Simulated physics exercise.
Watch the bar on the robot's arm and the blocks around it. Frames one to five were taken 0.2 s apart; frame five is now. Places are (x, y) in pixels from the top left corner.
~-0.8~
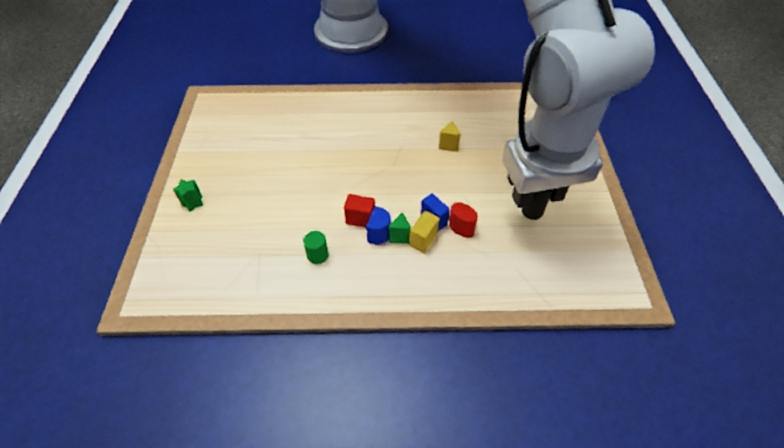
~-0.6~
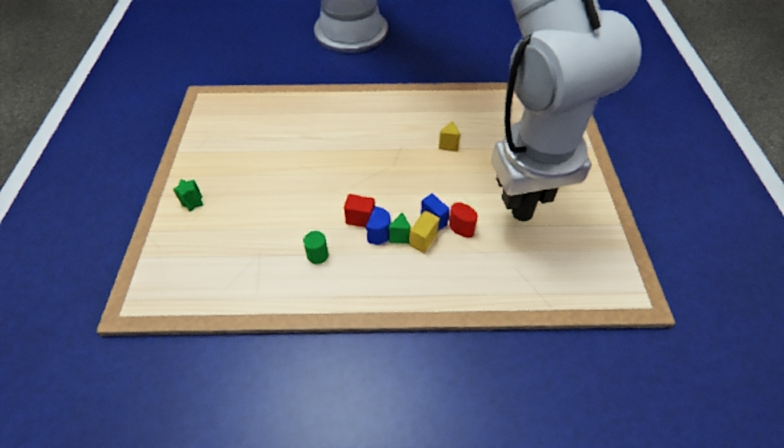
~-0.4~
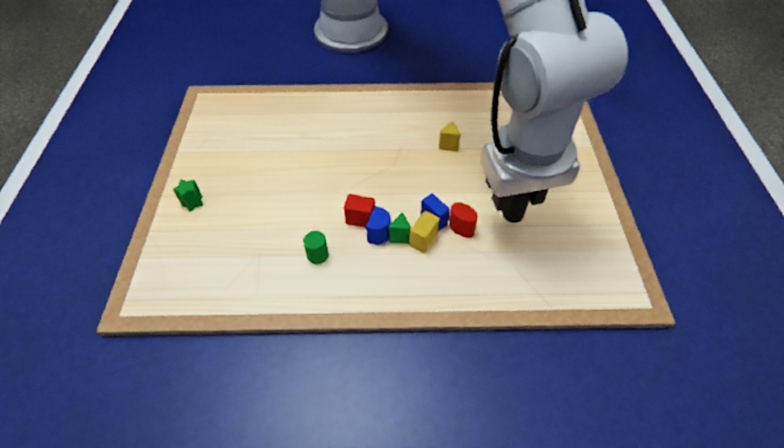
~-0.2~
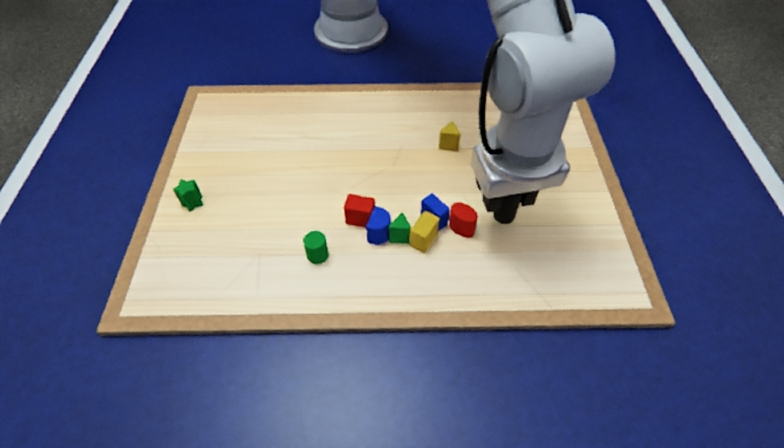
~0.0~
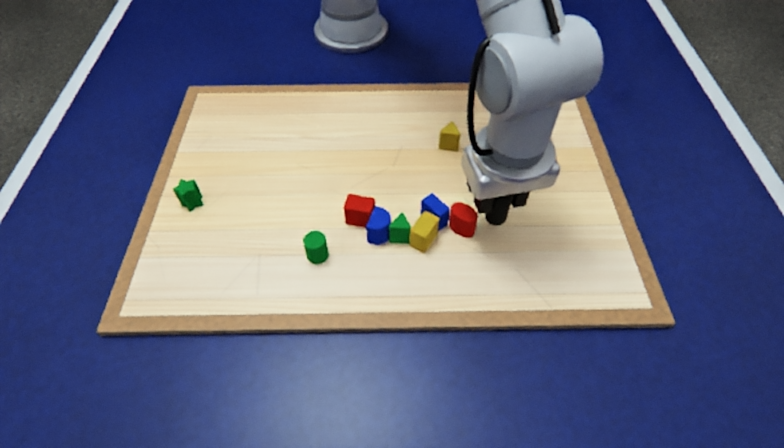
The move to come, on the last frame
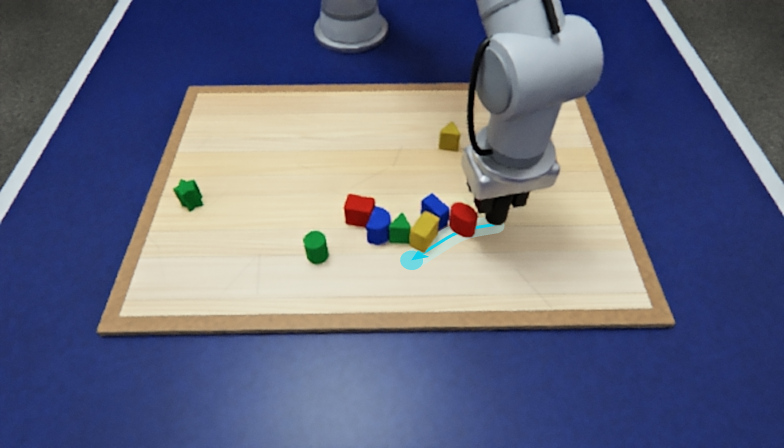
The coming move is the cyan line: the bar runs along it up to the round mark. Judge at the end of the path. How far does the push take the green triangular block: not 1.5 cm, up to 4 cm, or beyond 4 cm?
That block covers between 1.5 and 4 cm.
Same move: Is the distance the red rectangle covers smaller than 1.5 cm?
Yes, I think so.
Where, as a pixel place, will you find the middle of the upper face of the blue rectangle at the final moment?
I'd say the blue rectangle ends with its top centre at (418, 195).
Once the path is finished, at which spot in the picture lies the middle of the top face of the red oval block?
Near (433, 210).
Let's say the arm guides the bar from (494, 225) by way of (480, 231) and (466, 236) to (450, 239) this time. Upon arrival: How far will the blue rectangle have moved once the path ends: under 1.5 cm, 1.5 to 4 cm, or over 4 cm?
Result: 1.5-4 cm.
The drawn path runs from (494, 225) through (464, 231) and (437, 244) to (412, 260).
The first path, step by step. One third of the way, bar (465, 224); yellow rectangle (423, 224); blue rectangle (423, 199); red oval block (445, 212), turned 45° clockwise.
Two thirds of the way, bar (438, 238); green triangular block (397, 224); yellow rectangle (414, 222), turned 55° anticlockwise; blue rectangle (418, 195); red oval block (433, 210), turned 90° clockwise.
At the end, bar (412, 254); red rectangle not moved; green triangular block (378, 232), turned 45° clockwise; yellow rectangle (396, 232); blue rectangle (418, 195); red oval block (433, 210), turned 90° clockwise.
